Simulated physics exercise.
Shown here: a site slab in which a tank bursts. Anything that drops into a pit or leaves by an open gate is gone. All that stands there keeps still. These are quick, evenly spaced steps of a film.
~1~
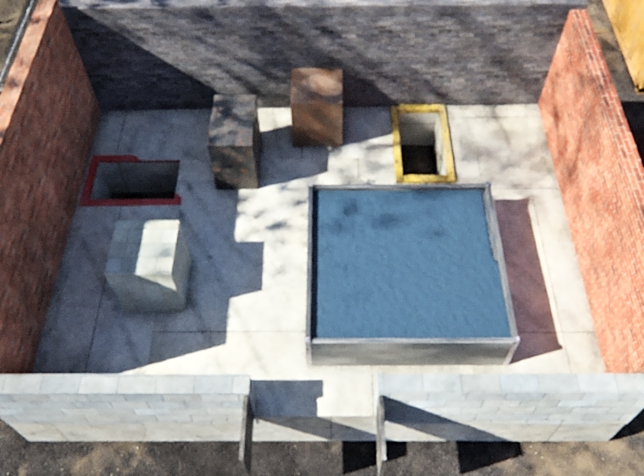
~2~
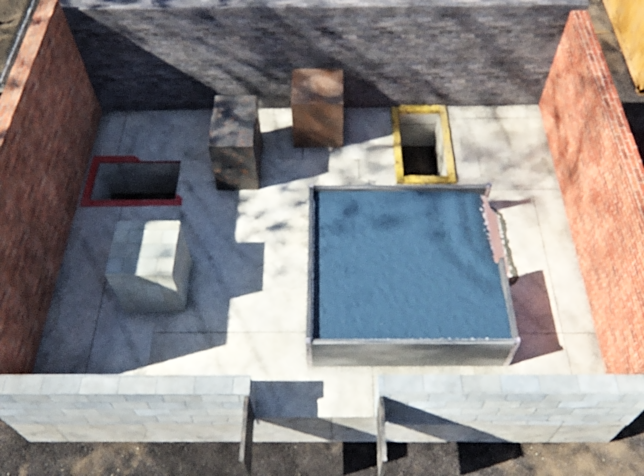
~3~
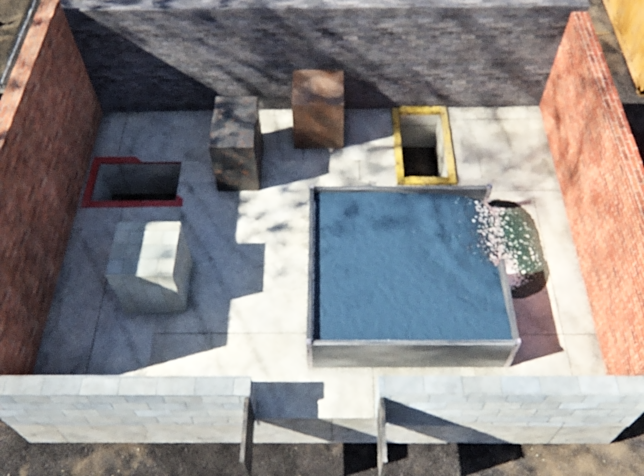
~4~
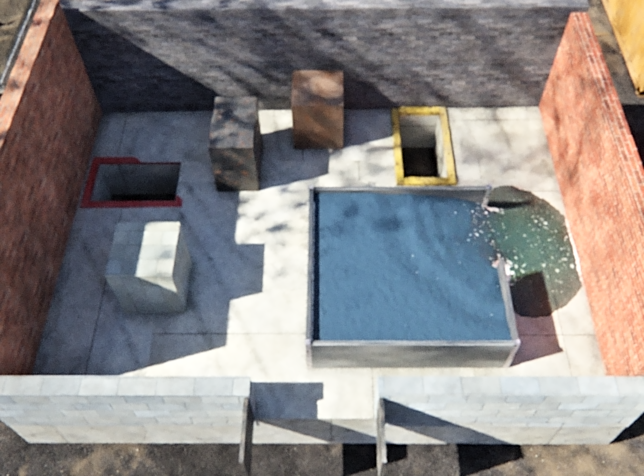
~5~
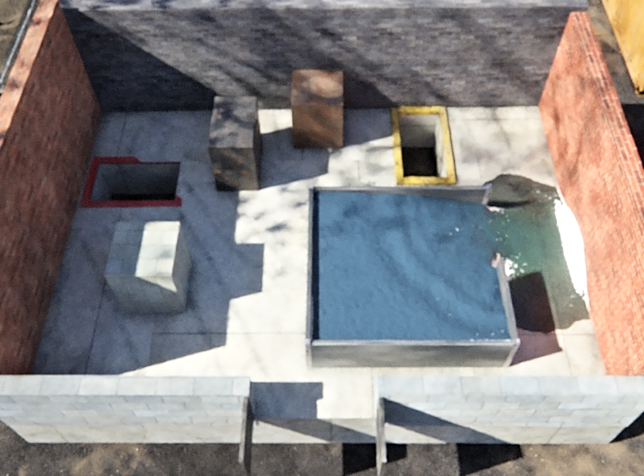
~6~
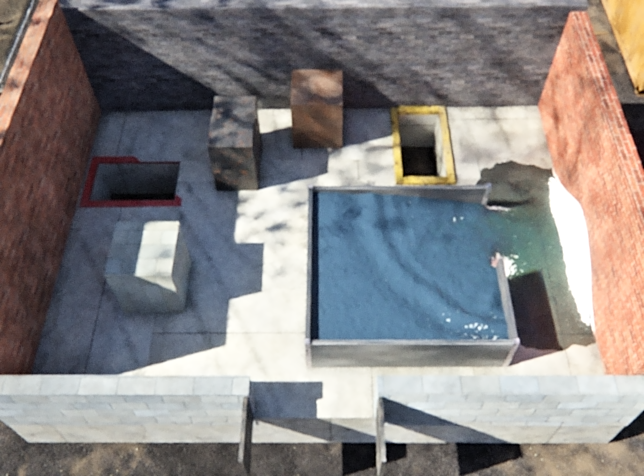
At the start, an open tank of blue water sits whole and still on a pale walled slab with blocks and two rimmed openings. Its right side breaks open, and foaming water pours out through the gap, fanning across the slab to the brick wall and spreading along it.
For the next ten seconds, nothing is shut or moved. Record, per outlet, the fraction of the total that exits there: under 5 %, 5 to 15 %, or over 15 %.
Log: Gate - 5 to 15 %; red pit - under 5 %; yellow pit - over 15 %.
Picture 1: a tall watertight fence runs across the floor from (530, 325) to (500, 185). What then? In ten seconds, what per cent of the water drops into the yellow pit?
The yellow pit takes 20 per cent.
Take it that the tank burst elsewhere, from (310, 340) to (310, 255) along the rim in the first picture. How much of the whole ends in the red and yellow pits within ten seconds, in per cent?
Red: 40 percent; yellow: 0 percent.
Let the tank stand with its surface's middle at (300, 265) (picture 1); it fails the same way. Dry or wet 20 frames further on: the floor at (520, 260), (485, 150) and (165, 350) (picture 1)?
So, first one got wet, second one got wet, third one stays dry.
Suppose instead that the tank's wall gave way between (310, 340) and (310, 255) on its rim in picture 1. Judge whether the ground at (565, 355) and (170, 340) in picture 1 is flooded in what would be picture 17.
Point one not reached, point two waterlogged.
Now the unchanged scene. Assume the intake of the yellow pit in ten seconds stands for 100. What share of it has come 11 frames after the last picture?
Roughly 0 %.
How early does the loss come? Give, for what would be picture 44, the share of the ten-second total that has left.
Log: Around 55 %, estimated.
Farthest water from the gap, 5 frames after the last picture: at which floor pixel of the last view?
I'd put it around (533, 112).
A moment on, water covers 15 % of the floor; the gate 0 %, the red pit 0 %, the yellow pit 0 %.
Next, water covers 25 % of the floor; the gate 0 %, the red pit 0 %, the yellow pit 0 %.
Then, water covers 35 % of the floor; the gate 0 %, the red pit 0 %, the yellow pit 6 %.
Later, water covers 50 % of the floor; the gate 3 %, the red pit 0 %, the yellow pit 17 %.
In the end, water covers 65 % of the floor; the gate 8 %, the red pit 2 %, the yellow pit 28 %.
